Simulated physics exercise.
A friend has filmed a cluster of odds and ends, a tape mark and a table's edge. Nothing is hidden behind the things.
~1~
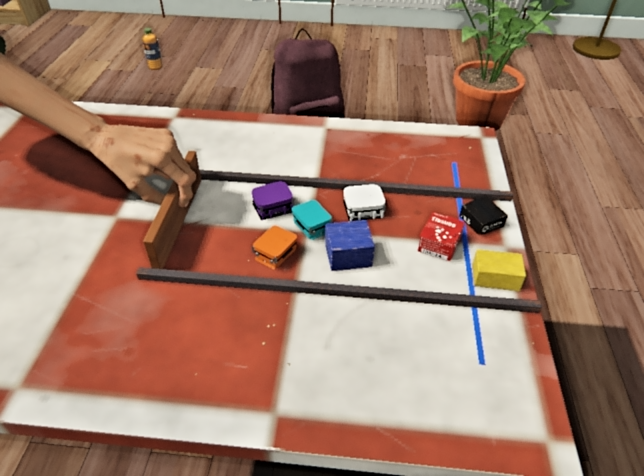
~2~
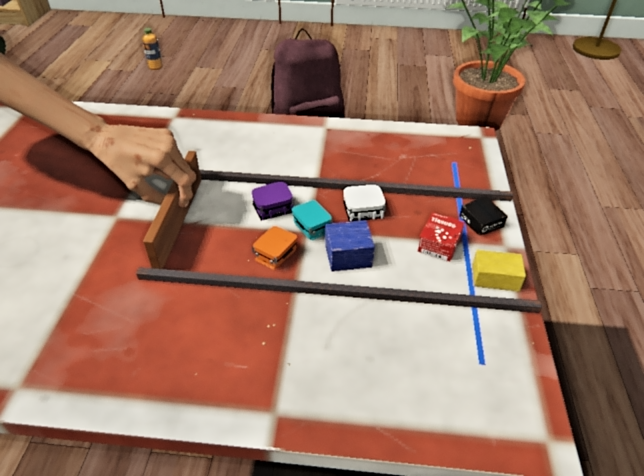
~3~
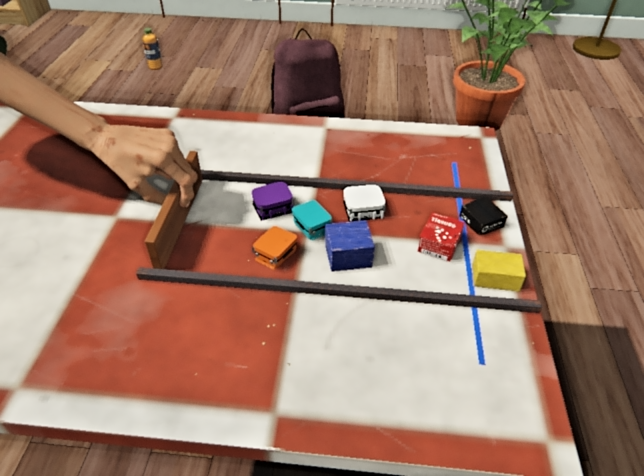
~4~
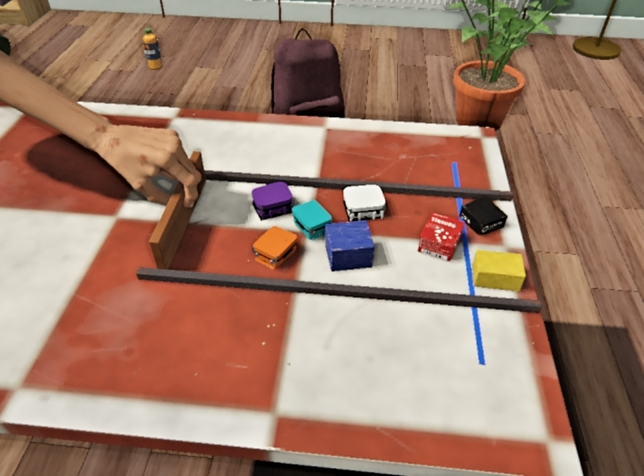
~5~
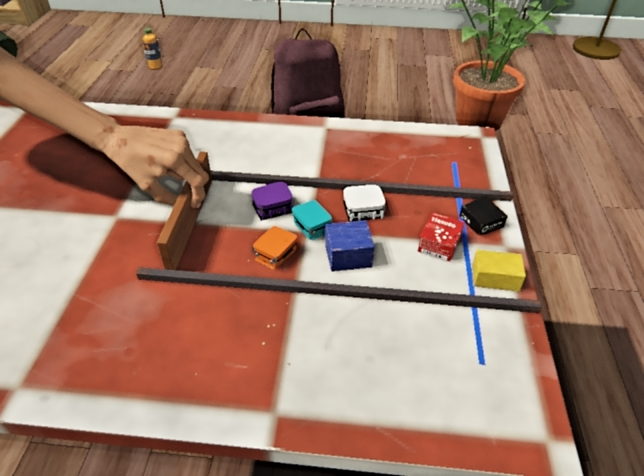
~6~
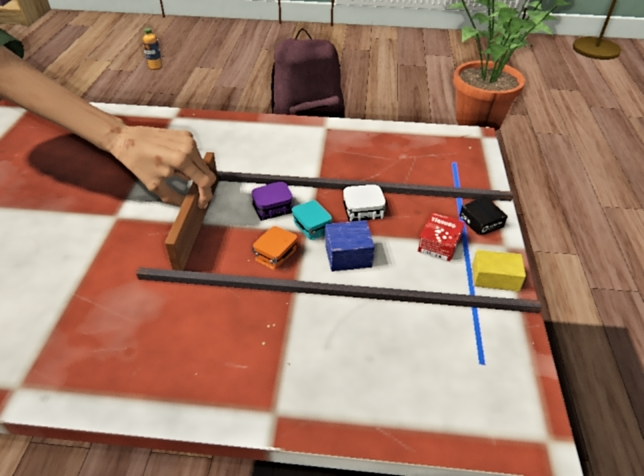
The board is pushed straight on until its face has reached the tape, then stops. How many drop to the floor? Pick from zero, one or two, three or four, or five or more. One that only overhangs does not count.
The number that fall off is three or four.
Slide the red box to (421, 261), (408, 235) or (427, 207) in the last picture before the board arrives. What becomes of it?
In that order, it falls; drops off; goes over.
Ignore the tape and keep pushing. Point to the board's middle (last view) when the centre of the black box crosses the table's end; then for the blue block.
Its middle is around (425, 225) and around (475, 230).
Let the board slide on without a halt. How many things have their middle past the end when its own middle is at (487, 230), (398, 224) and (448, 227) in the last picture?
Place by place, 5, 0 and 3.
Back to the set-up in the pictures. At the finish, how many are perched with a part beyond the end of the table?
2 of them.
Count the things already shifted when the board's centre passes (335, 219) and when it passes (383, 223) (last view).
By then 5, and 6.
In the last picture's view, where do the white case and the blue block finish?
First (519, 218), then (525, 265).
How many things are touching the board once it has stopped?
It touches 3.
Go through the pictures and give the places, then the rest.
In the first picture, yellow block (498, 270); black box (483, 216); red box (441, 236); board (176, 207); tape (466, 244).
In the second picture, black box (483, 216); orange case (276, 248).
In the third picture, red box (441, 237); turquoise case (312, 221).
In the fourth picture, yellow block (498, 271); blue block (349, 246).
In the fifth picture, black box (483, 216); white case (364, 204).
In the sixth picture, yellow block (498, 271); black box (483, 216); red box (441, 237); board (195, 208); tape (466, 244).
A little later, none off yet; yellow block at rest near (498, 271); black box at rest near (483, 216); red box at rest near (441, 237).
When it is over, the number that fall off is three or four; down, red box, black box and yellow block.
